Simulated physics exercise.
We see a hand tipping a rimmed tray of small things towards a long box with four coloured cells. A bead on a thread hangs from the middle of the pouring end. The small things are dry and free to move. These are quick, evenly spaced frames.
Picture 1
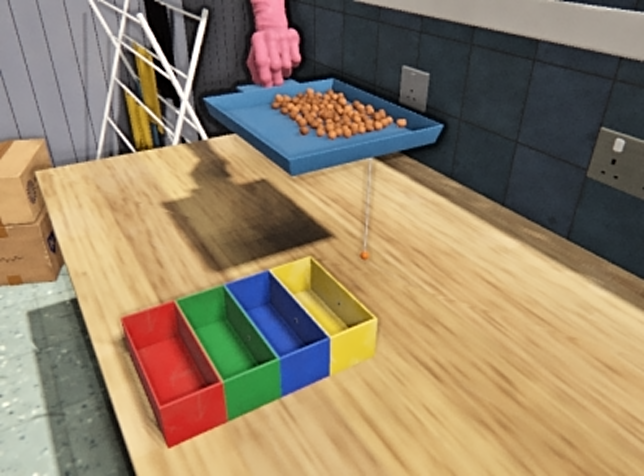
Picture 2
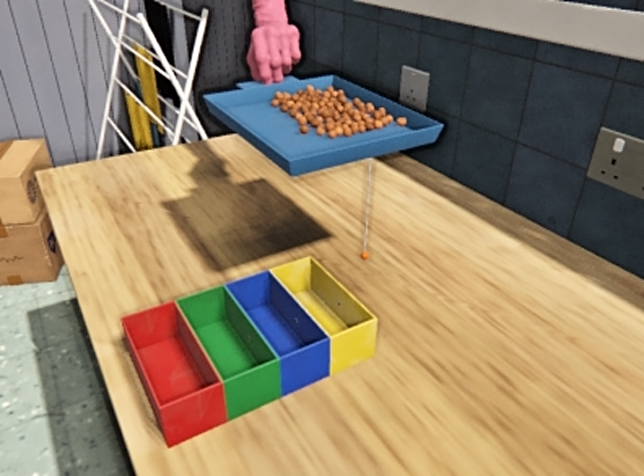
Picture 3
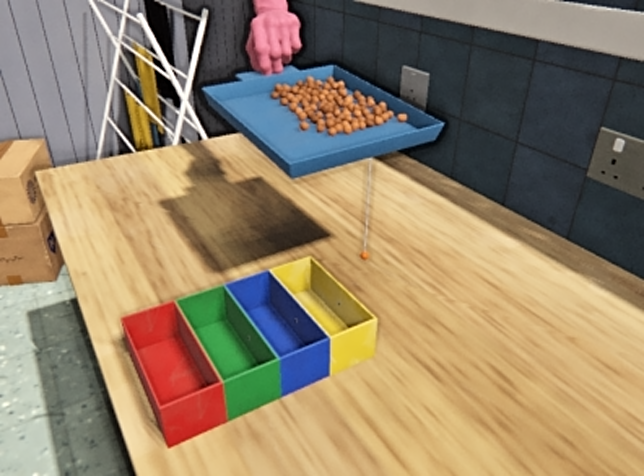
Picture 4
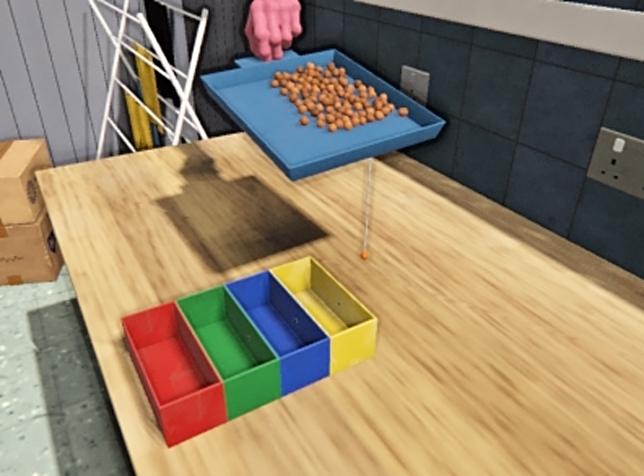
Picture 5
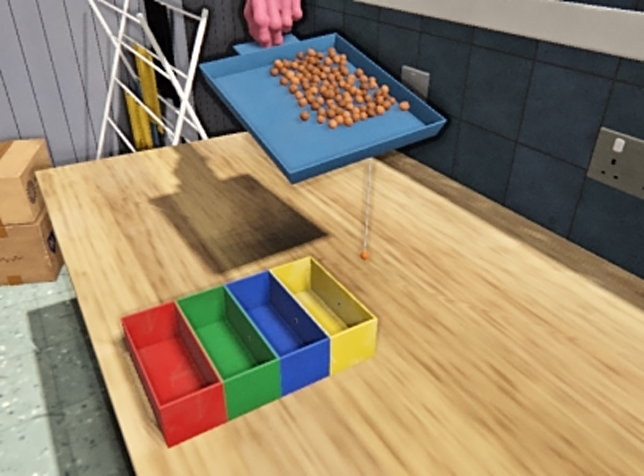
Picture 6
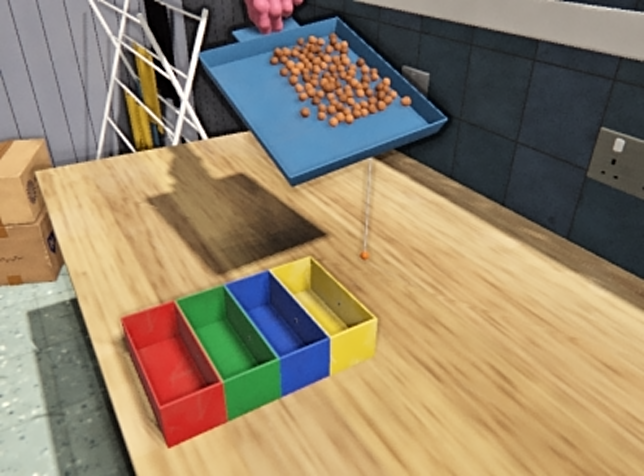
A blue tray of small round brown nuts, held by a pink hand at its far side, starts nearly level above a wooden table. The hand raises the far side steadily, and the tray tilts toward the viewer, its near left corner dipping slightly, while the red, green, blue and yellow box stays still.
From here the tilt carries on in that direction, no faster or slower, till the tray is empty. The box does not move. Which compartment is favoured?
Fullest: The yellow cell.
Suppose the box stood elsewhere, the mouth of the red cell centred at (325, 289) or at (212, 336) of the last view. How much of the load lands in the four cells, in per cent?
Roughly 60 per cent, and 90 per cent.
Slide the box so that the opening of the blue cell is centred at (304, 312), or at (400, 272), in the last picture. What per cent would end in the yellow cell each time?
Near 30 % and 0 %.
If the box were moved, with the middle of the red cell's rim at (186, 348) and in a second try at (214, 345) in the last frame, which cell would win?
The first try: Yellow. The second: The blue cell.
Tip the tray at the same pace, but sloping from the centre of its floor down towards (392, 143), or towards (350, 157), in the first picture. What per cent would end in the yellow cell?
In turn 0 and 20 in a hundred.
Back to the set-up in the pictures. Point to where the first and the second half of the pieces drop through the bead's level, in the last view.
First near (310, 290), later near (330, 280).
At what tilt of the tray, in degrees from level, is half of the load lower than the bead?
At some 115 degrees.
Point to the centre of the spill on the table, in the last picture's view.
Roughly at (401, 350).
Soon, tray tipped steeply; nearly all on the tray; a small part falling or outside the box.
A while on, tray tipped past a quarter turn; about half on the tray; about a quarter in the yellow cell; a small part in the blue cell; a stray few in the red cell; a stray few in the green cell; a small part falling or outside the box.
Towards the end, tray tipped past a quarter turn; about half in the yellow cell; about a quarter in the blue cell; a stray few in the red cell; a stray few in the green cell; about a quarter falling or outside the box.
Finally, tray tipped past a quarter turn; about half in the yellow cell; about a quarter in the blue cell; a stray few in the red cell; a stray few in the green cell; about a quarter outside the box.
